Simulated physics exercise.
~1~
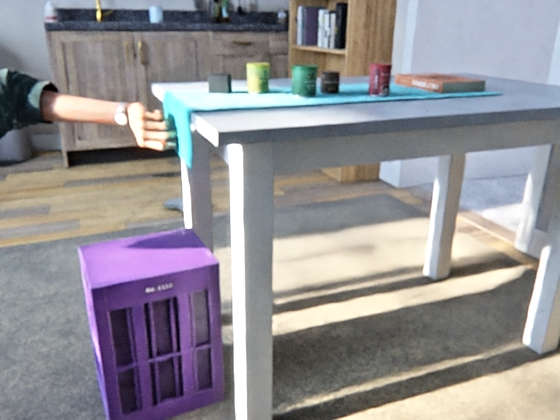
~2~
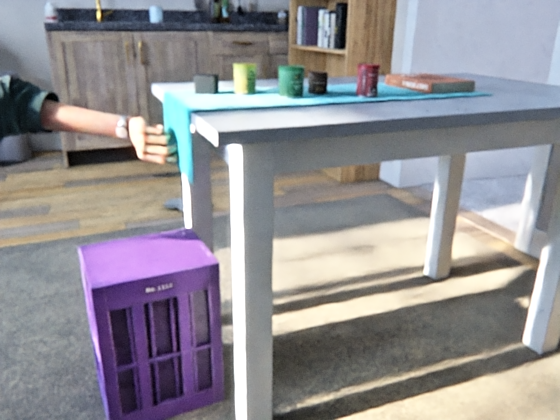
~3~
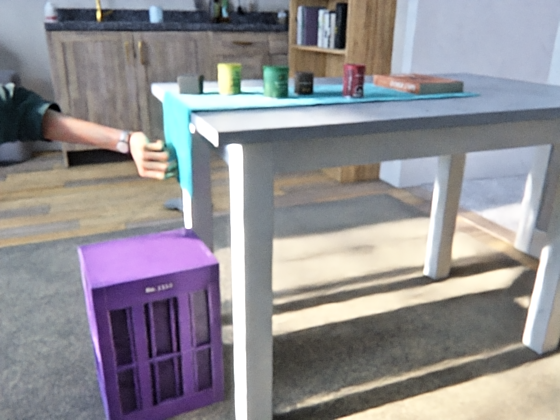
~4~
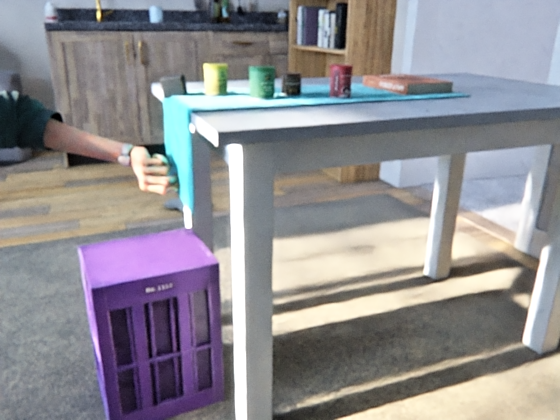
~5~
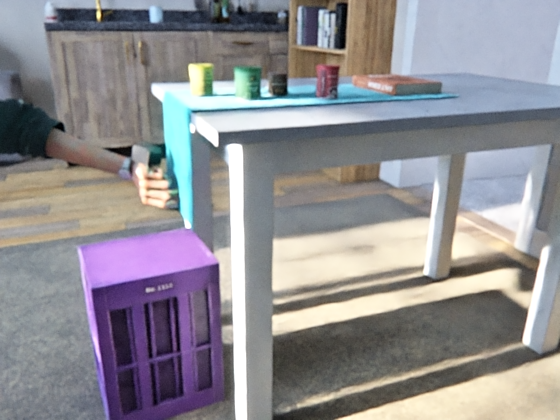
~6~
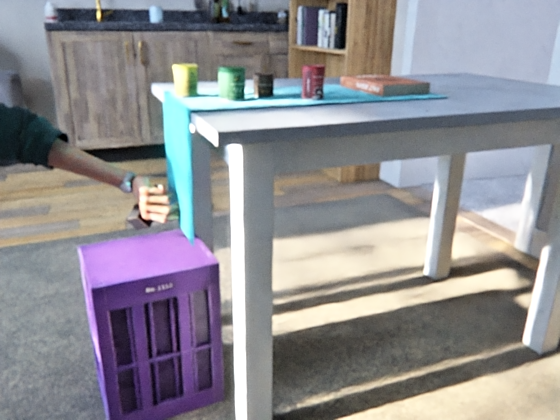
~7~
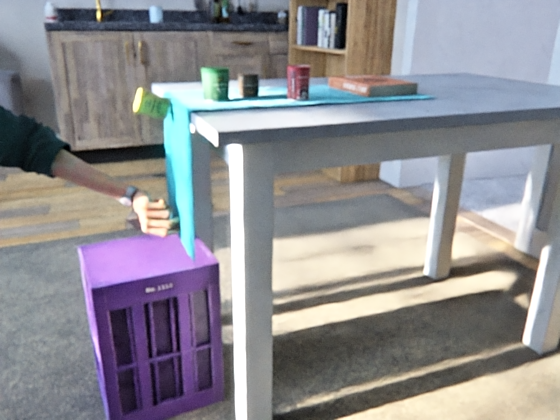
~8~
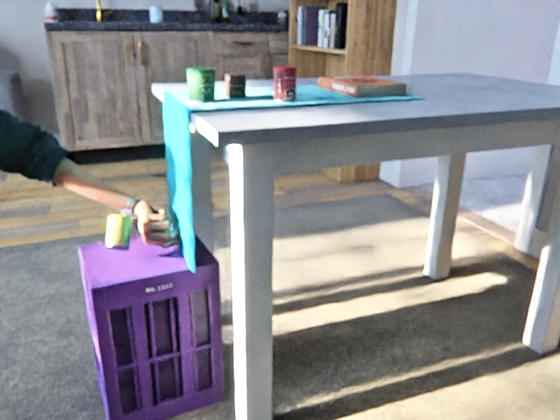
At first, a turquoise cloth lies along a pale table with a dark cube, a yellow can, a green can, a small dark can, a red can and a book on it, while a hand grips its hanging end above a purple crate. The hand pulls the cloth steadily down, and everything on it rides left toward the edge. The cube goes over first and drops beside the hand toward the crate. Next the yellow can tips over the edge and falls beside the hand, just above the crate. By the end, the cloth's hem reaches the crate, while the other cans and book remain on the table.
